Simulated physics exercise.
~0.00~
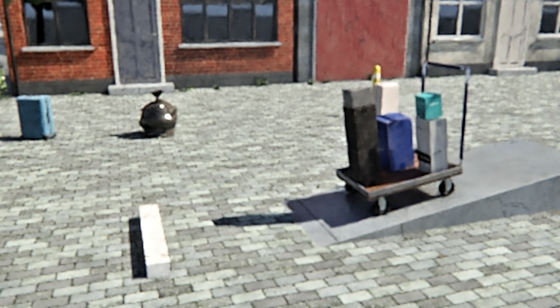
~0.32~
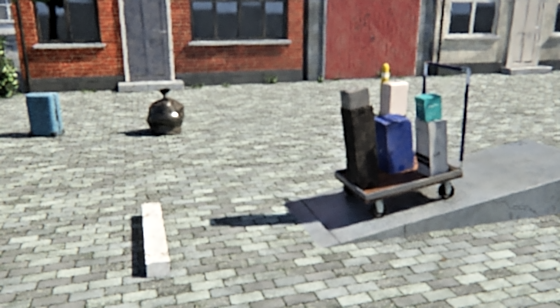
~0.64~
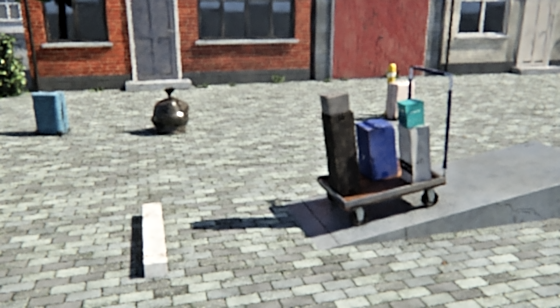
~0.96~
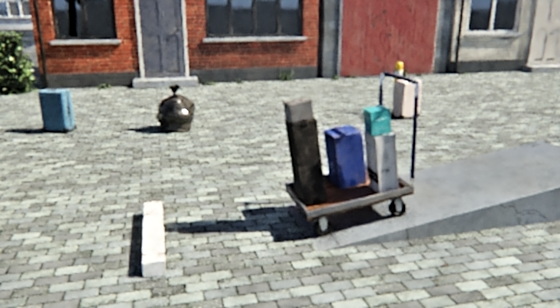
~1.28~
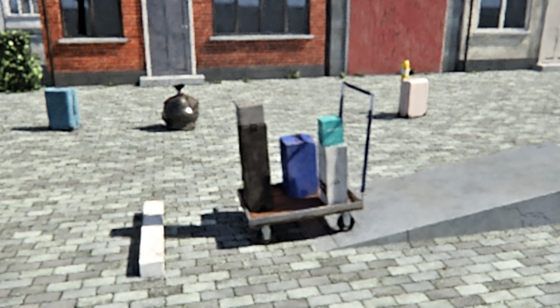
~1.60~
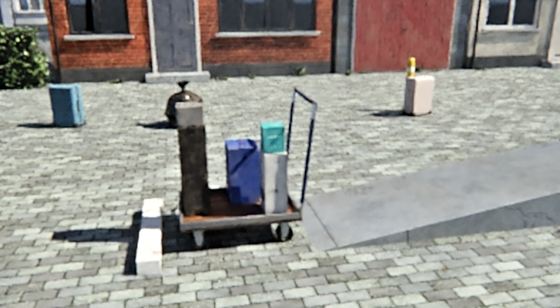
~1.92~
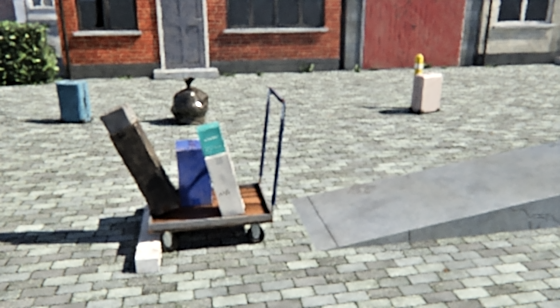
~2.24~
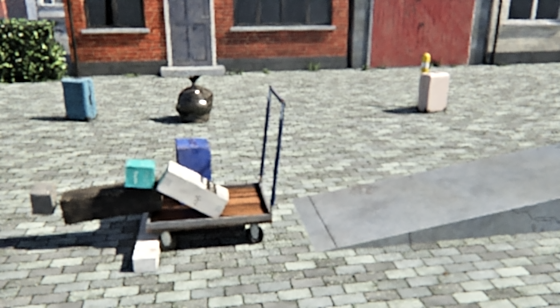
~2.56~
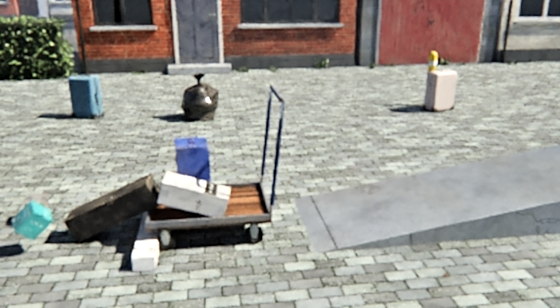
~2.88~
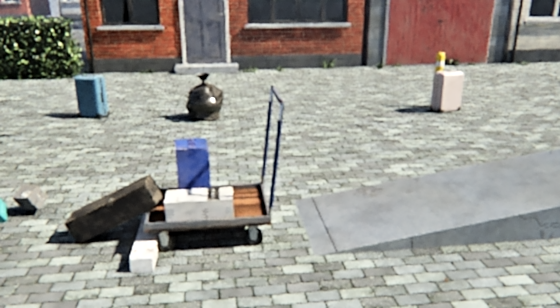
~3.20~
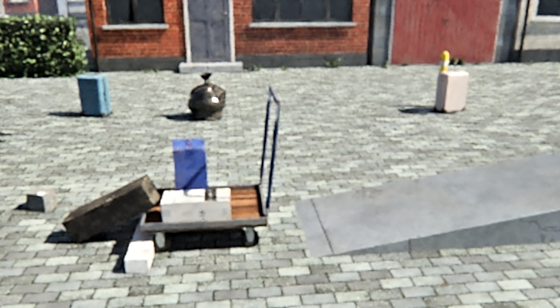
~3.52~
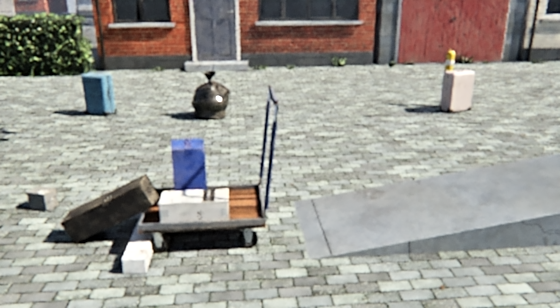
A loaded trolley rolls down a ramp into a kerb, spilling three of its boxes.
